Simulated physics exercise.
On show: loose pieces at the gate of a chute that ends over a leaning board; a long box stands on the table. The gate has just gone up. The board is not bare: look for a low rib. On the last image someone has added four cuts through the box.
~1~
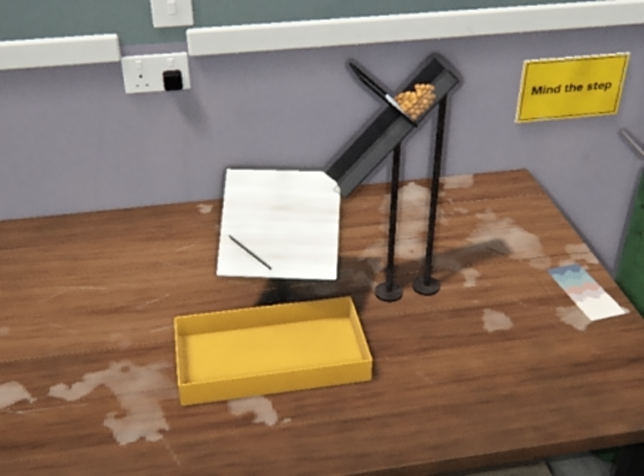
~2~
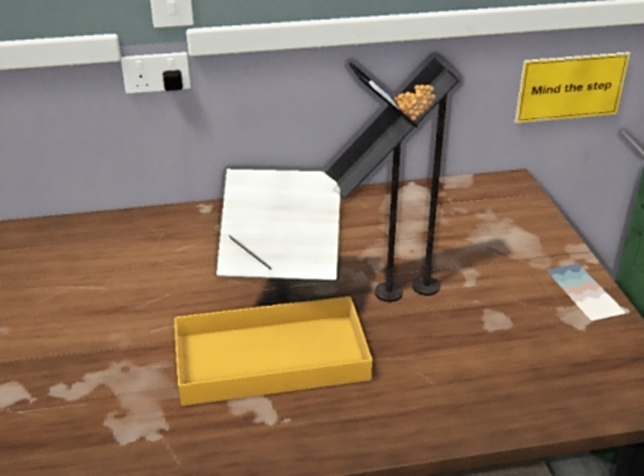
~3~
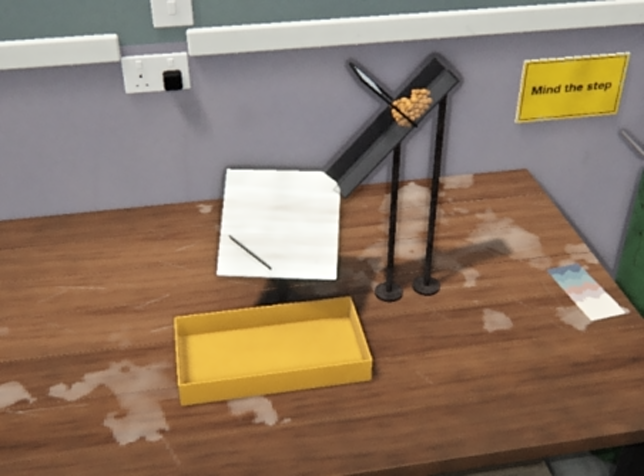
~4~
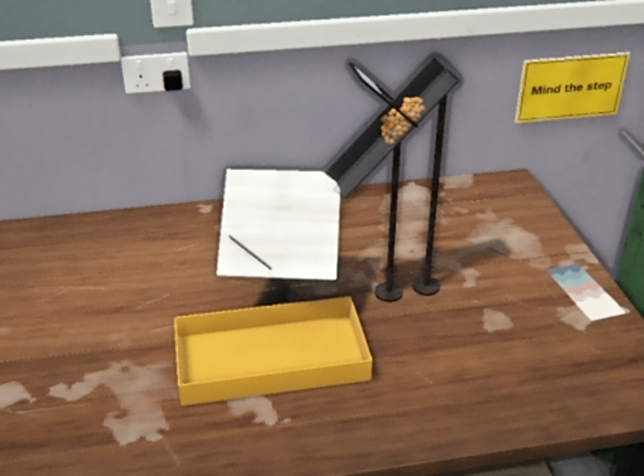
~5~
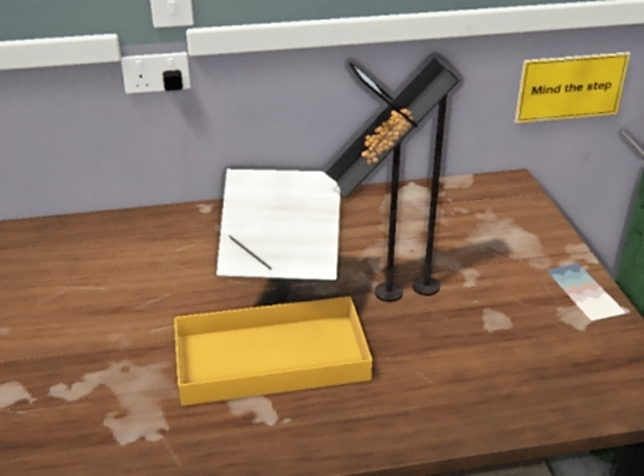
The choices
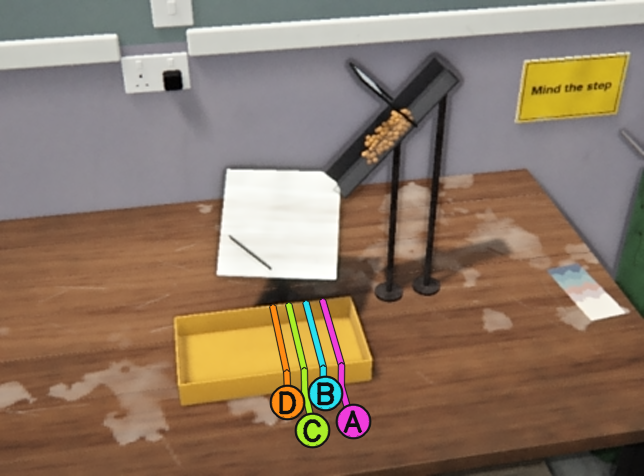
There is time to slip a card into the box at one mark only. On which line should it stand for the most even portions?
Choose D.
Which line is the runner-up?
It is C.
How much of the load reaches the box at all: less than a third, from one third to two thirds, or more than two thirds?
More than two thirds.
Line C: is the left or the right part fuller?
Left.
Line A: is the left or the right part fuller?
Left.
On the marked copy, line A crosses the front rim at (341, 364); line B crosses the front rim at (323, 366); line C crosses the front rim at (304, 369); line D crosses the front rim at (286, 371).
With A, of what is caught, all on the left of the divider, none on the right.
With B, of what is caught, nearly all on the left of the divider, a stray few on the right.
With C, of what is caught, most on the left of the divider, about a quarter on the right.
With D, of what is caught, about a third on the left of the divider, about two thirds on the right.
